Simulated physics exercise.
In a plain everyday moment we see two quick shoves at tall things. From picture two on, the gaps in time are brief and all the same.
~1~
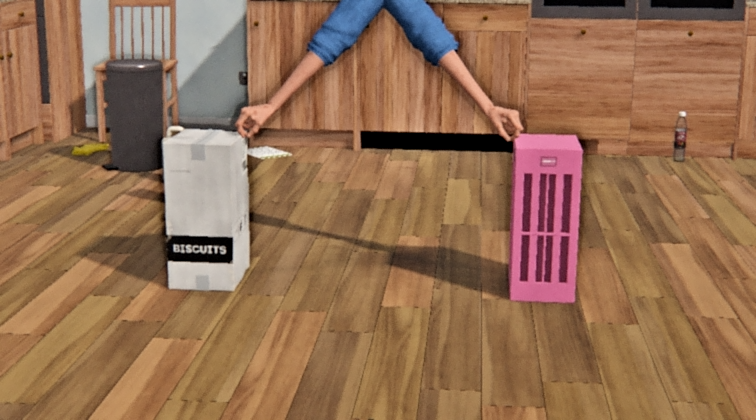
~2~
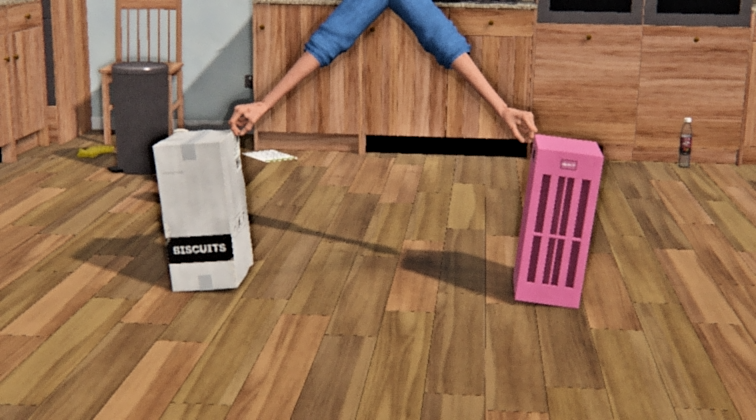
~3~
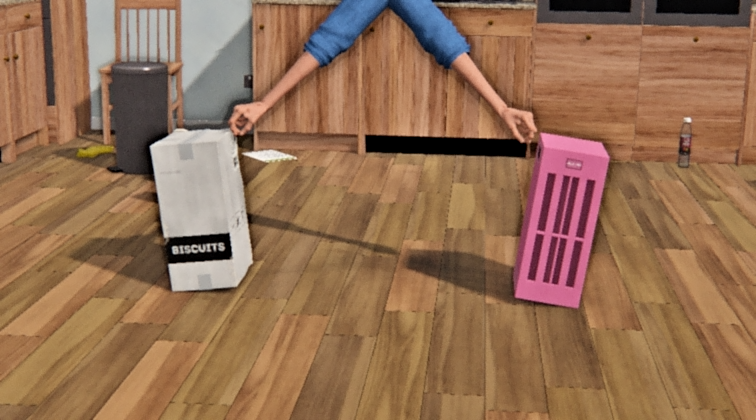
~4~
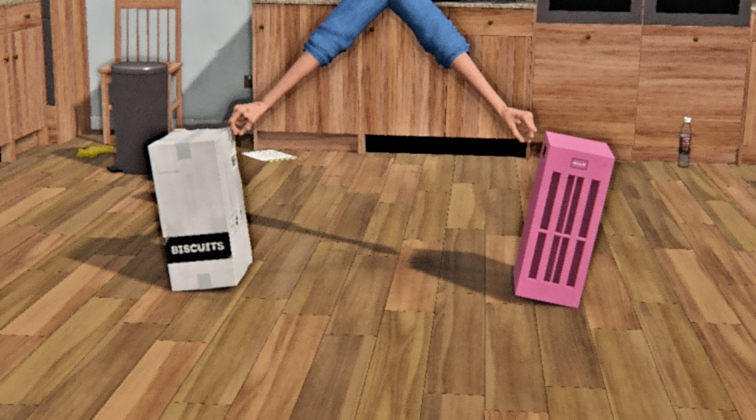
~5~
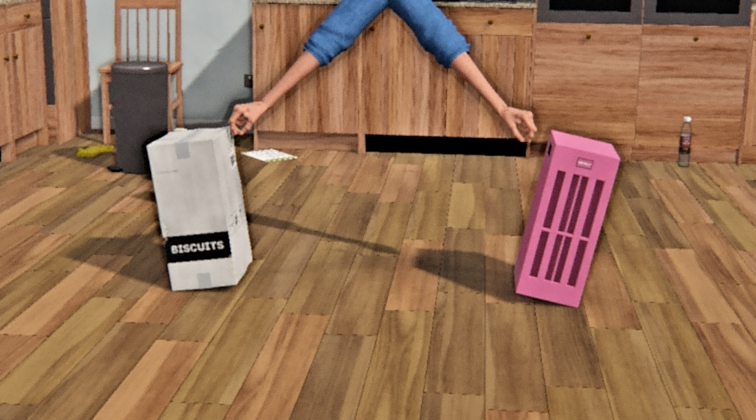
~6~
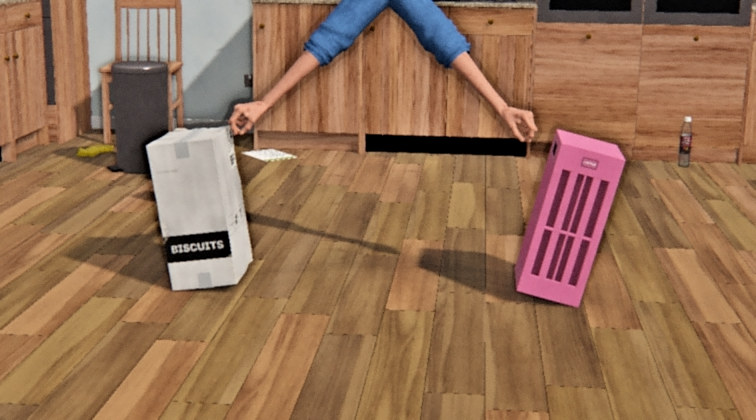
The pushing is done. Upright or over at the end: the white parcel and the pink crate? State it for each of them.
What happens is the white parcel recovers while the pink crate ends up on its side.
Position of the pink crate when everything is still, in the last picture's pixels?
Around (654, 269).
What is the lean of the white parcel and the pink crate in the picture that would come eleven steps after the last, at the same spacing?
Angles from vertical: 0° then 30°.
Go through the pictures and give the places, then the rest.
White parcel (209, 208) upright; pink crate (543, 217) upright, in the first frame.
White parcel (206, 208) 6° off upright; pink crate (556, 220) 6° off upright, in the second frame.
White parcel (204, 208) 7° off upright; pink crate (559, 219) 8° off upright, in the third frame.
White parcel (203, 207) 7° off upright; pink crate (562, 218) 10° off upright, in the fourth frame.
White parcel (203, 207) 8° off upright; pink crate (565, 218) 12° off upright, in the fifth frame.
White parcel (202, 206) 8° off upright; pink crate (567, 217) 14° off upright, in the sixth frame.
Then, 0.20 s on from there, white parcel upright near (212, 210); pink crate 28° off upright near (589, 217).
Then, 0.42 s on from there, white parcel upright near (215, 210); pink crate 52° off upright near (621, 228).
Then, 0.56 s on from there, white parcel upright near (212, 210); pink crate on its side near (651, 258).
In the end, the white parcel settles on its feet, near (213, 211); the pink crate topples, near (654, 269).
